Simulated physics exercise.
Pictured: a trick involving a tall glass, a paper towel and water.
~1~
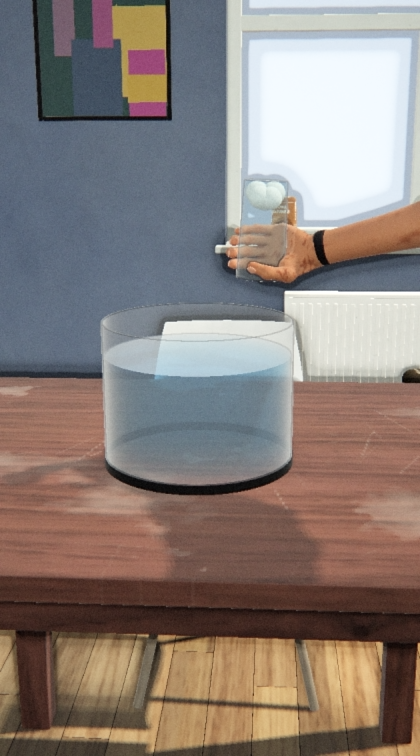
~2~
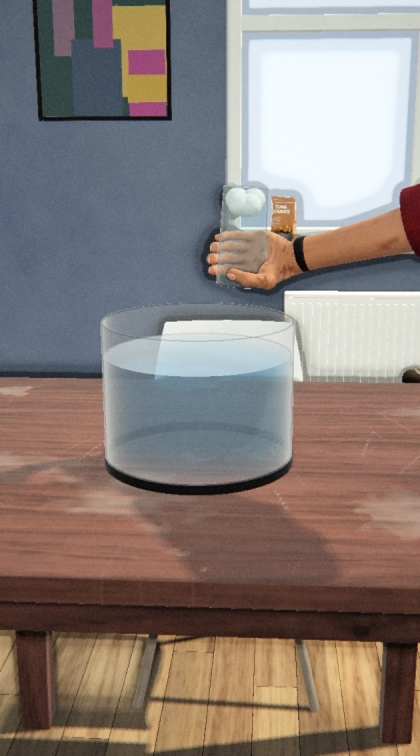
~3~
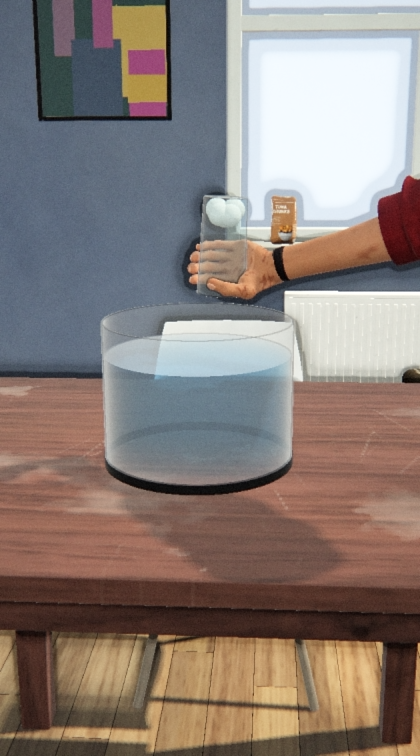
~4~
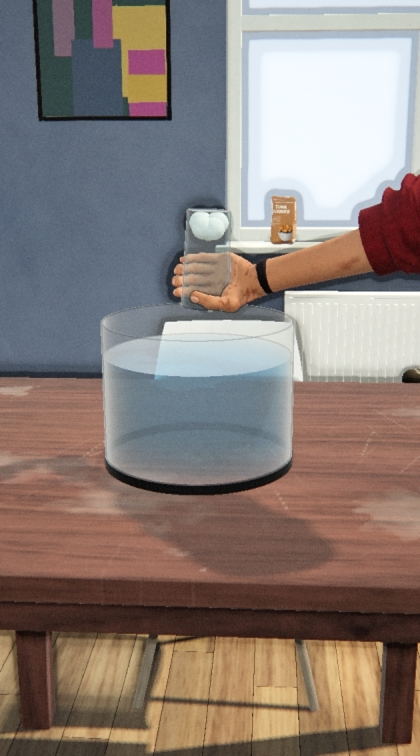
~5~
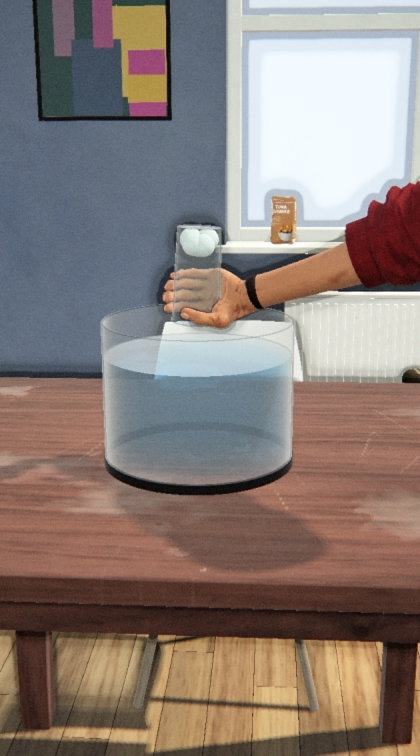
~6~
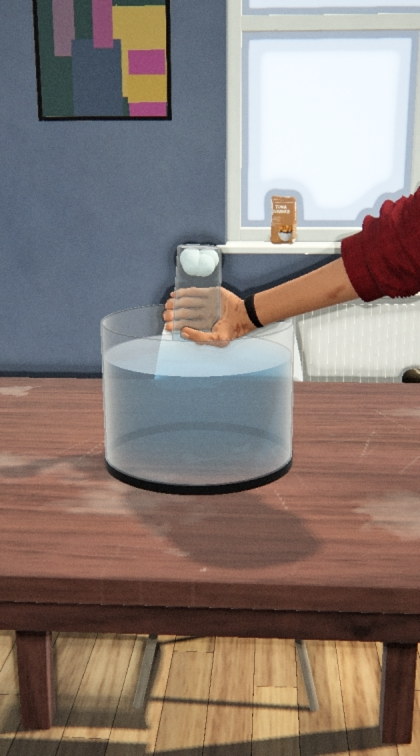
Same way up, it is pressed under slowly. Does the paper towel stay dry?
Yes.
Soon after, the tall glass enters the water.
Later, air is trapped inside and holds the level down.
In the end, the tall glass is under, still full of air, and the paper towel is dry.
